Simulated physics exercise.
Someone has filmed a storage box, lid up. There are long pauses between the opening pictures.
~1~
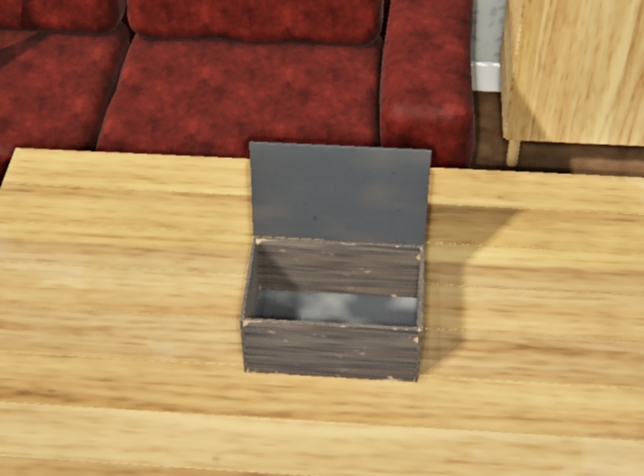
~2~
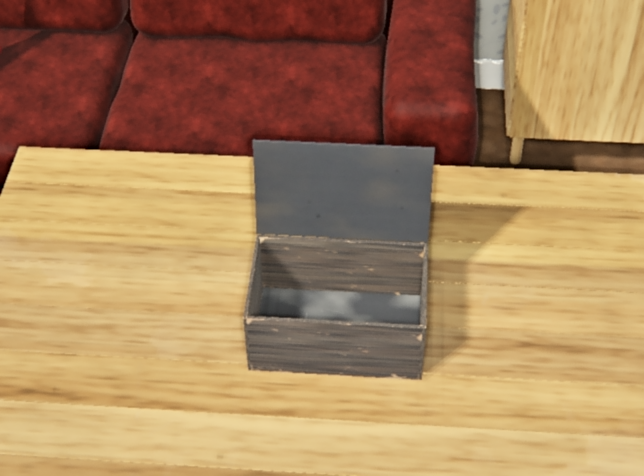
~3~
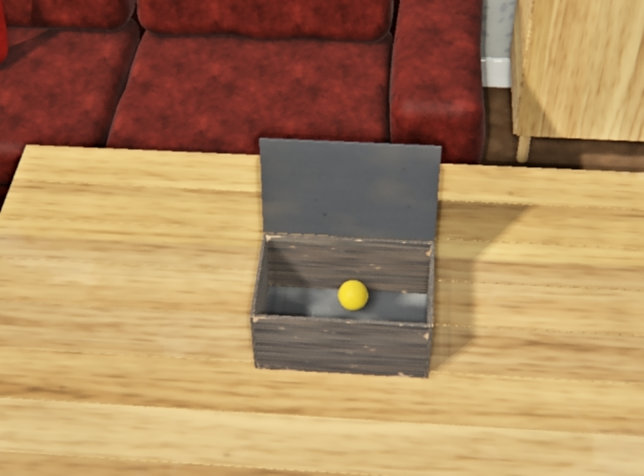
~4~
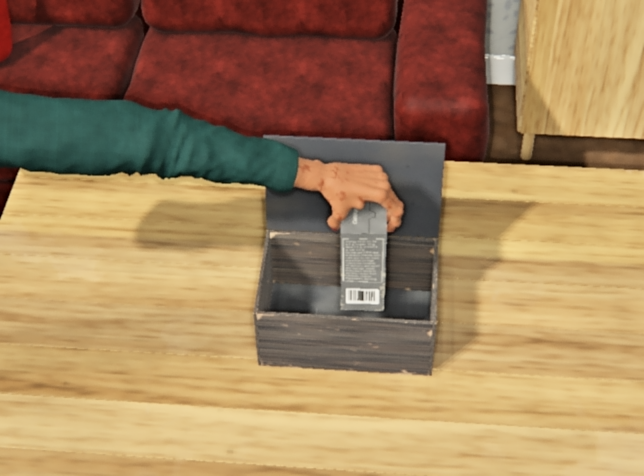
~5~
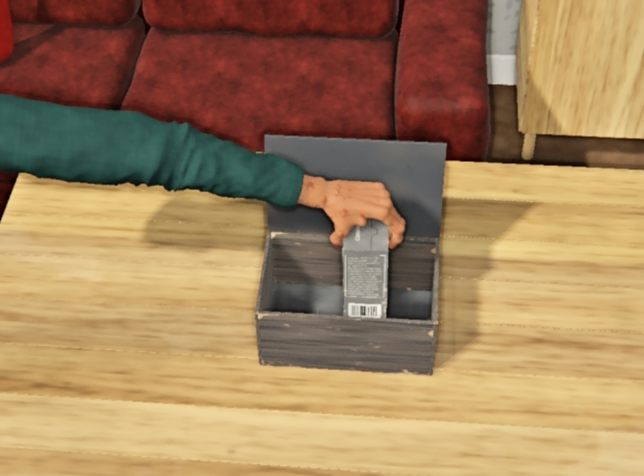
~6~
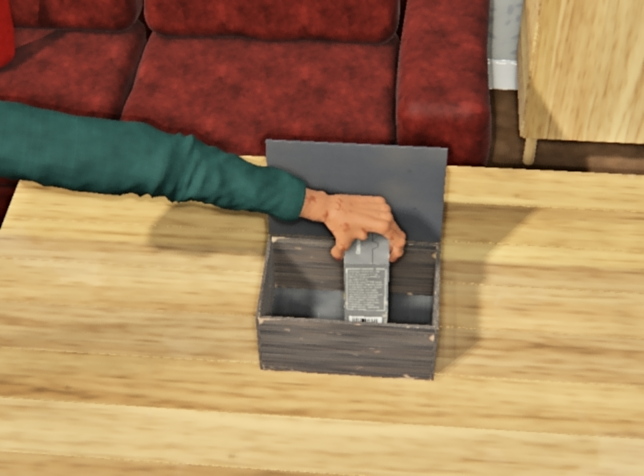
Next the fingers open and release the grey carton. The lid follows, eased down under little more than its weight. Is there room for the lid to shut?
The lid stays ajar.
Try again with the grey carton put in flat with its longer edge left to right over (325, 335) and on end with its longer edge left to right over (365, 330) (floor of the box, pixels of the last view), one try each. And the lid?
In the first case it sits on the rim; in the second case it stays ajar.
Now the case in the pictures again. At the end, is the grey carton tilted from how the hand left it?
It stays as placed.
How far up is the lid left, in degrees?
About 40°.
Then, 0.90 s on from there, lid starting down; grey carton shifted about its own width near (366, 305).
Then, 1.40 s on from there, lid 75° above the rim; grey carton shifted about its own width near (366, 305).
Then, 1.70 s on from there, lid 45° above the rim; grey carton shifted about its own width near (366, 305).
In the end, lid 38° above the rim; moved from the start, grey carton; yellow lemon unmoved. At the end, from the last picture's camera, grey carton near (366, 305).
